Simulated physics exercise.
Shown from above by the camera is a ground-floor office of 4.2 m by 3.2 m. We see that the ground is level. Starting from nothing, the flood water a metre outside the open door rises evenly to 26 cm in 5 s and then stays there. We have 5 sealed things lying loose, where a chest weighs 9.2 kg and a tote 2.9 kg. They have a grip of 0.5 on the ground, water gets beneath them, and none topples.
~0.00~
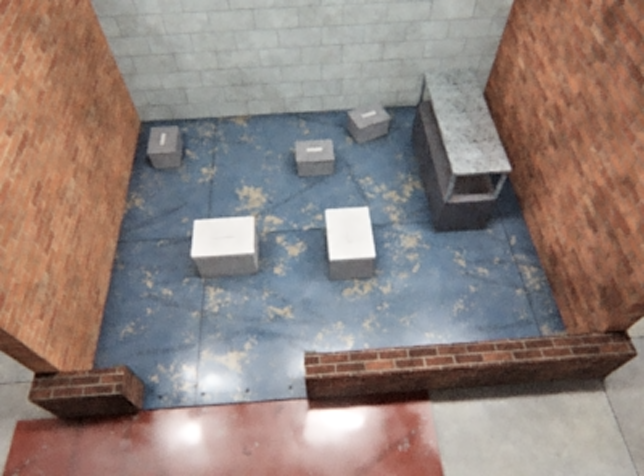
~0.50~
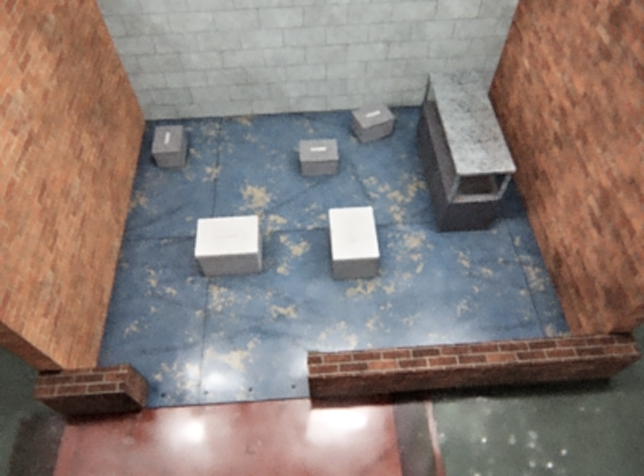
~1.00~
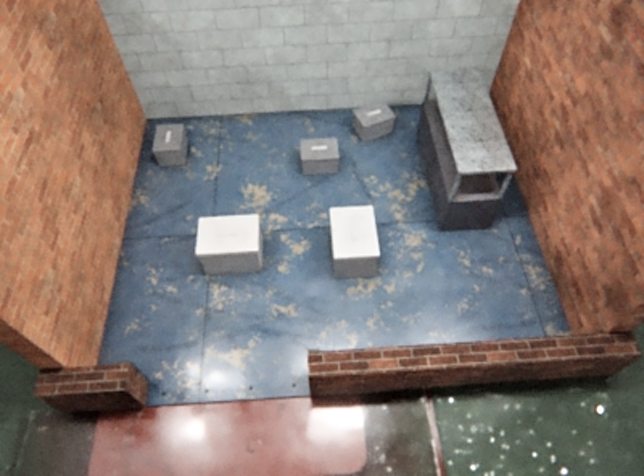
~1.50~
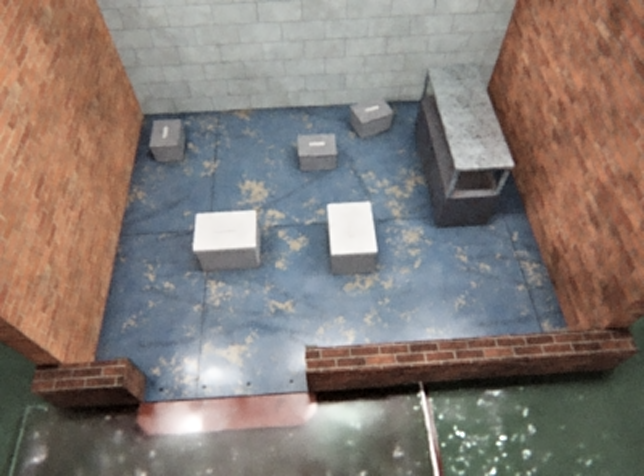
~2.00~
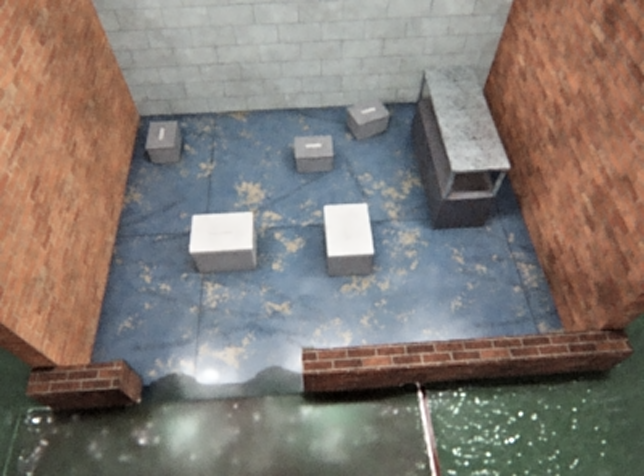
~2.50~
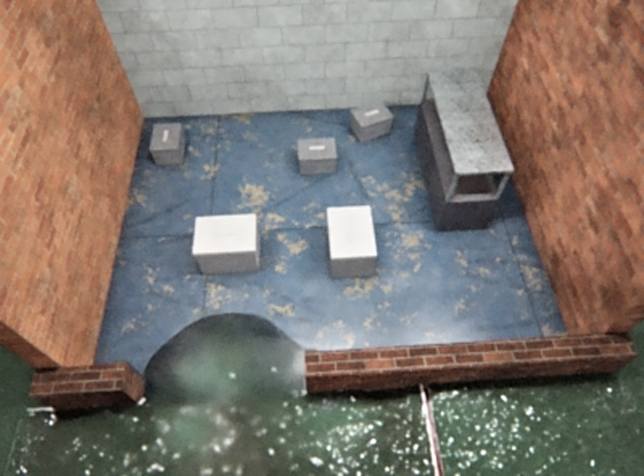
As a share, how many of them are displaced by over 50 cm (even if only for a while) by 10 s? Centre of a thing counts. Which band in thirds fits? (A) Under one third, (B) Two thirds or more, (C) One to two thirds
Option B: Two thirds or more.
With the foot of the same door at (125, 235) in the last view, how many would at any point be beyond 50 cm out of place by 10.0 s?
Count: 4.
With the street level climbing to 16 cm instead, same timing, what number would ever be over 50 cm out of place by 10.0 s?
Then the count would be 4.
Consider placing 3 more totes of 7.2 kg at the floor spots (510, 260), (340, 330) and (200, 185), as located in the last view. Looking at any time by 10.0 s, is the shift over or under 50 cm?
Note, in order of listing: Crosses the threshold, stays below the threshold, crosses the threshold.
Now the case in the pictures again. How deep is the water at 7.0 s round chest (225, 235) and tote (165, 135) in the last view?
About 16 and 17 cm.
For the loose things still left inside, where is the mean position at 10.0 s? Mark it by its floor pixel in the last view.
Mean position: Approximately (432, 222).
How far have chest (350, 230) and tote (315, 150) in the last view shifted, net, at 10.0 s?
One is off by 100 cm, the other by 250 cm, in the order asked.
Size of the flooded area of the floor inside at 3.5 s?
I'd estimate close to 2.5 m2.
After 3.5 s 0 of 5 are over 50 cm from their spots; 0 afloat.
After 4.5 s 1 of 5 are over 50 cm from their spots; 0 afloat.
After 7.0 s 5 of 5 are over 50 cm from their spots; 4 afloat.
After 10.0 s 5 of 5 are over 50 cm from their spots, and 5 have been at some point; 5 afloat.
